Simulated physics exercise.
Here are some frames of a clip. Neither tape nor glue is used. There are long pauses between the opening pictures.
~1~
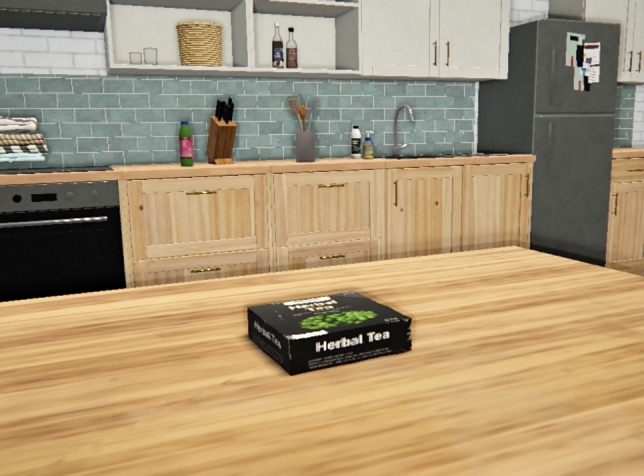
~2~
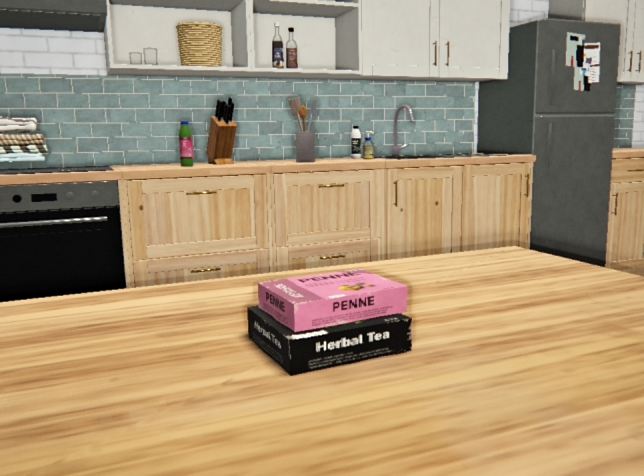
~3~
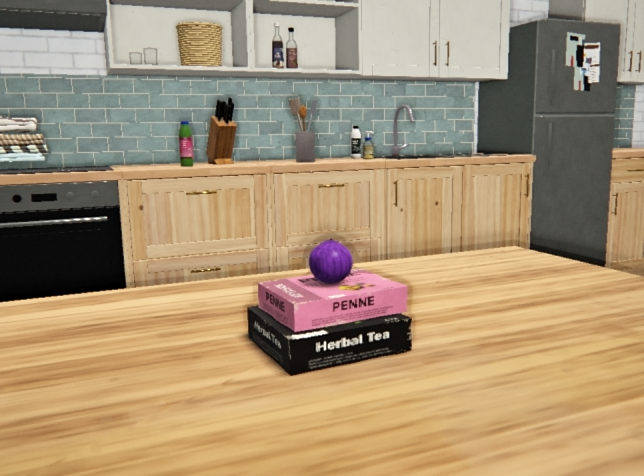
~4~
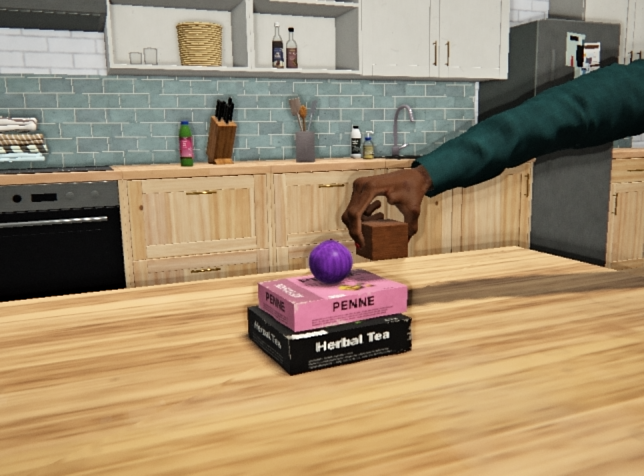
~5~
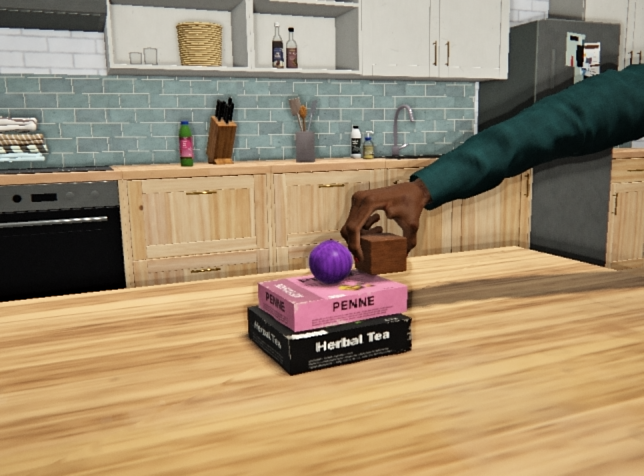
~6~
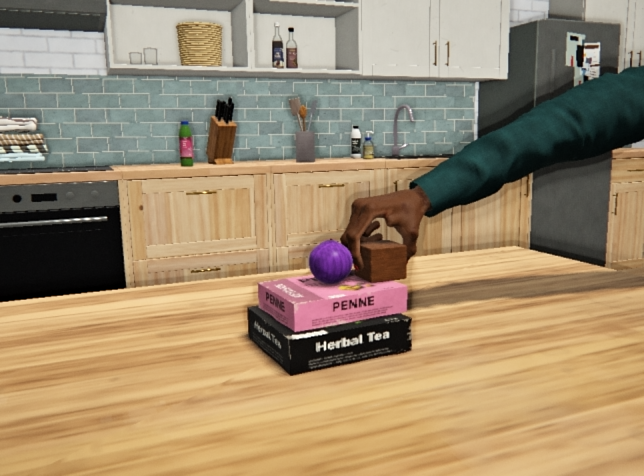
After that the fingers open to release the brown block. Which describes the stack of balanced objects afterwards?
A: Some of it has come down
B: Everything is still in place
B, everything is still in place.
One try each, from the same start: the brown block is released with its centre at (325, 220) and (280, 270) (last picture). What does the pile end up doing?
Result 1: Pile falls; result 2: Pile stable.
Then, 0.90 s on from there, no change.
Then, 2.00 s on from there, brown block resting near (381, 261).
In the end, all 4 unmoved. At the end, from the last picture's camera, brown block near (382, 261). The pile stays up.
